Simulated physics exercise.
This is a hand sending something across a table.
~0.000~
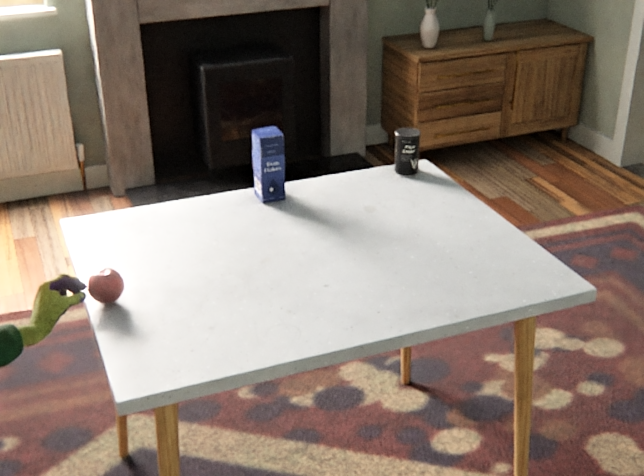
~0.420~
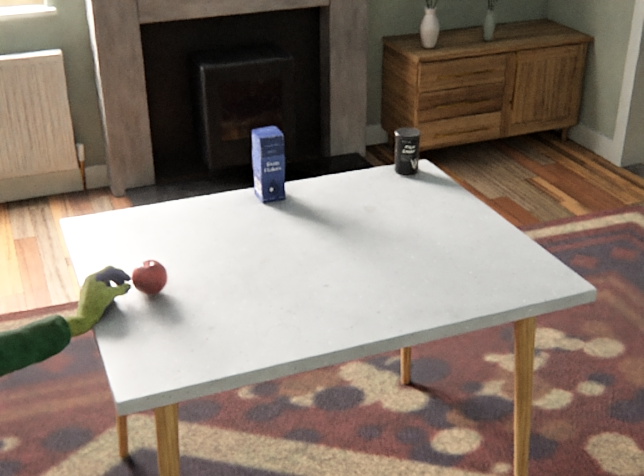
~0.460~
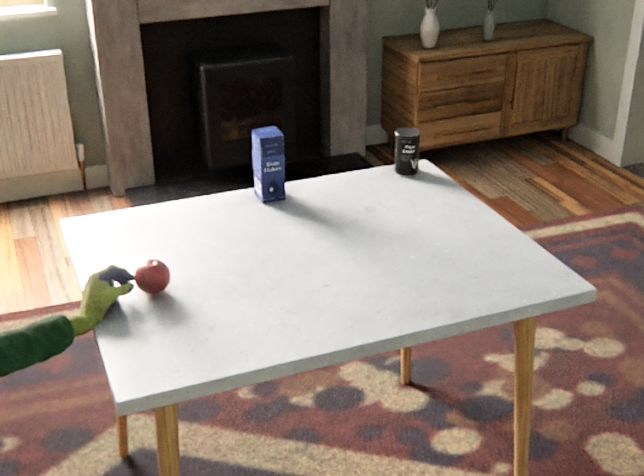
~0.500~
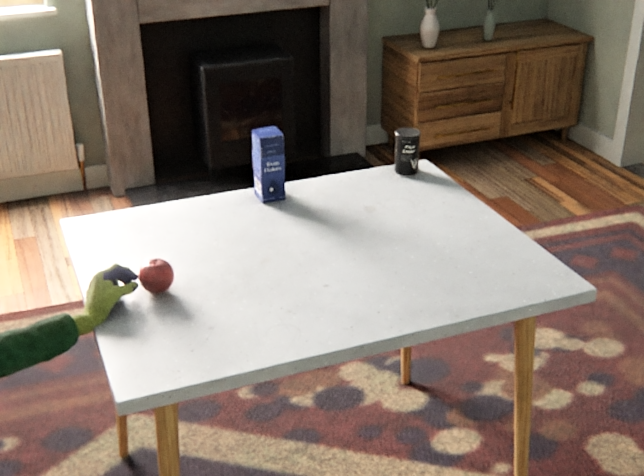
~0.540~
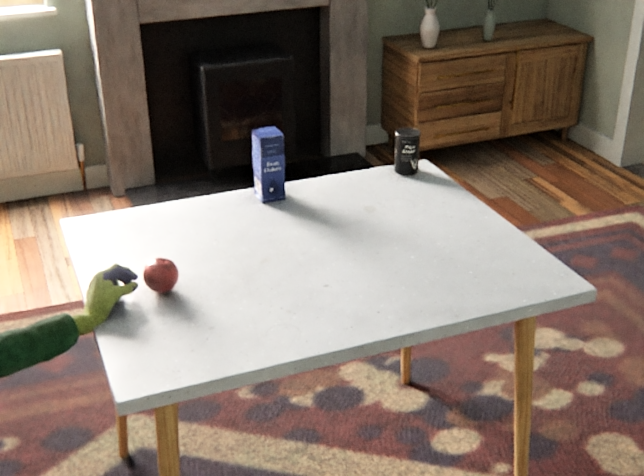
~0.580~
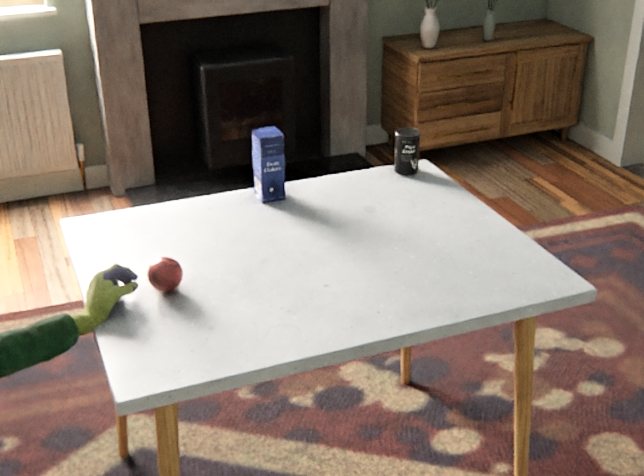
A red apple was pushed rightward from the left edge of a white table by a green hand, then rolled slowly a little farther as the hand stayed behind, near a blue box and dark container.
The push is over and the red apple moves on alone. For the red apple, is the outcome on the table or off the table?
The red apple remains on top.
By 0.78 s, red apple moved about its own width near (184, 271).
By 1.18 s, red apple moved about its own width near (211, 266).
When it is over (2.0 s), moved from the start, red apple. End places, in pixels of the last picture, red apple near (222, 263).
